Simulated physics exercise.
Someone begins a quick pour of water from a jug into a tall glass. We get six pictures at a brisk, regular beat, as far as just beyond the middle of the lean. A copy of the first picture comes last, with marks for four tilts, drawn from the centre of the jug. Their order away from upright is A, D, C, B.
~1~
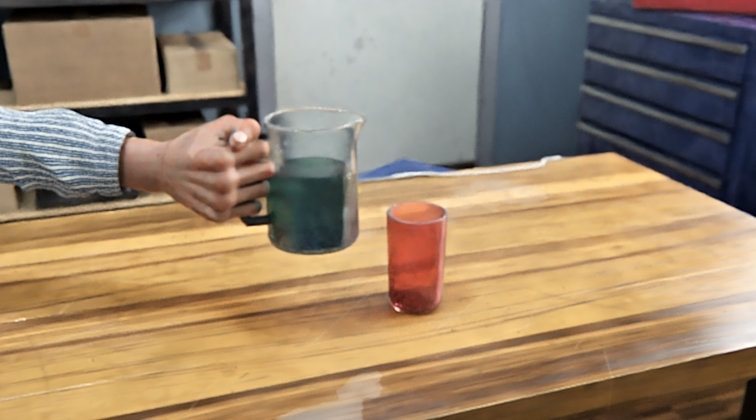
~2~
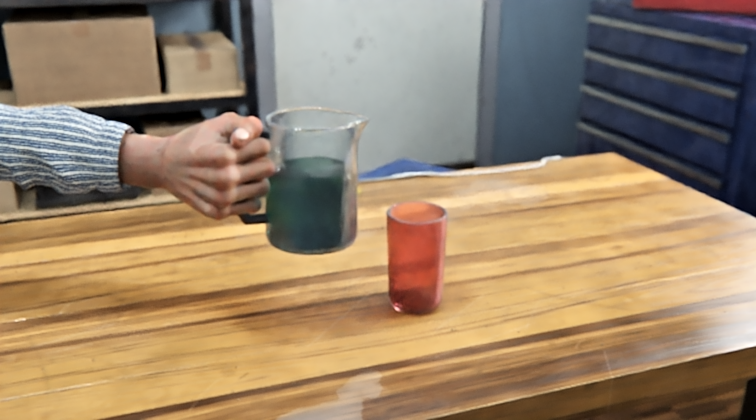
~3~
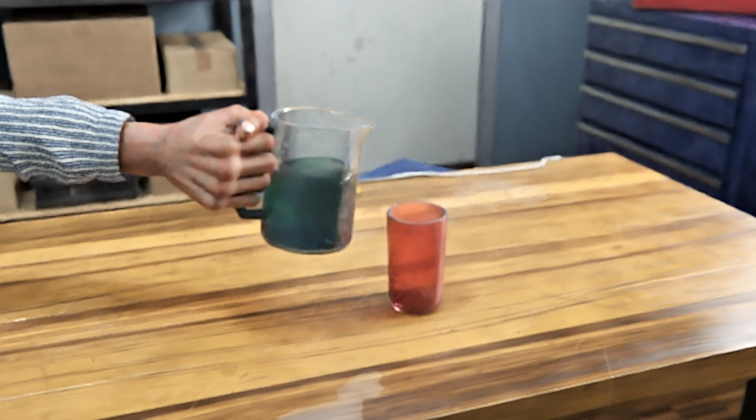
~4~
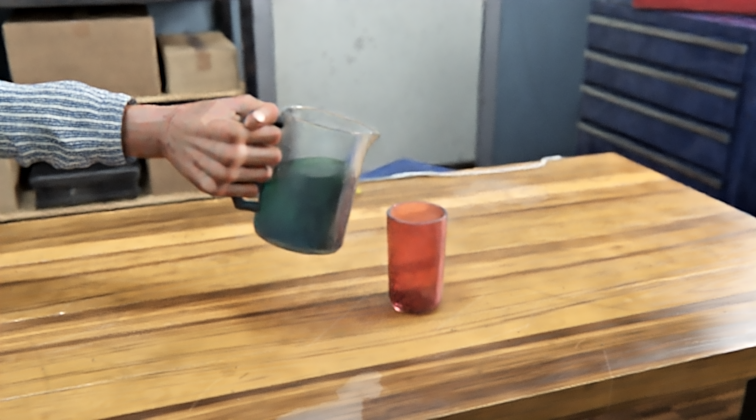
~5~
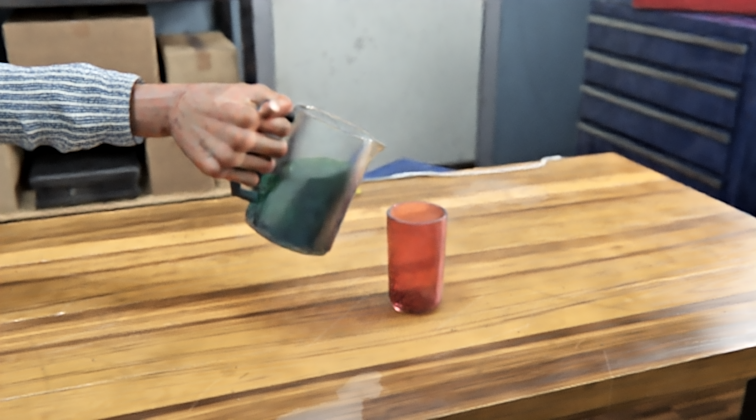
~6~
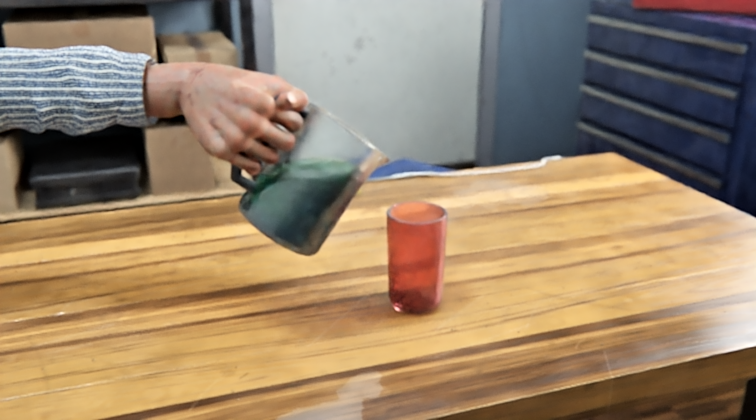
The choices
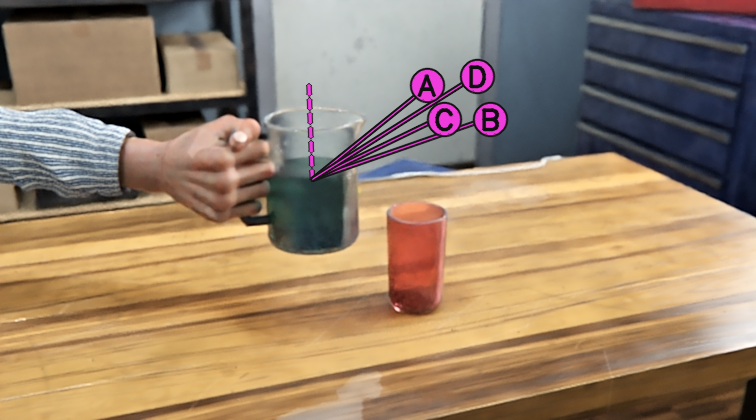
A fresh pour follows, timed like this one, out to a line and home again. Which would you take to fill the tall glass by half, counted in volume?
C is best.
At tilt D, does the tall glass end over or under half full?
Under half.
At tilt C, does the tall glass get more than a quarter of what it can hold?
Yes.
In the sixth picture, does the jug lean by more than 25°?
Yes.
On the marked copy, A at (414, 97); B at (474, 123); C at (427, 123); D at (462, 84).
If A is chosen, the tall glass ends with about 12 % of what it can hold.
If B is chosen, the tall glass ends with about 69 % of what it can hold.
If C is chosen, the tall glass ends with about 47 % of what it can hold.
If D is chosen, the tall glass ends with about 26 % of what it can hold.
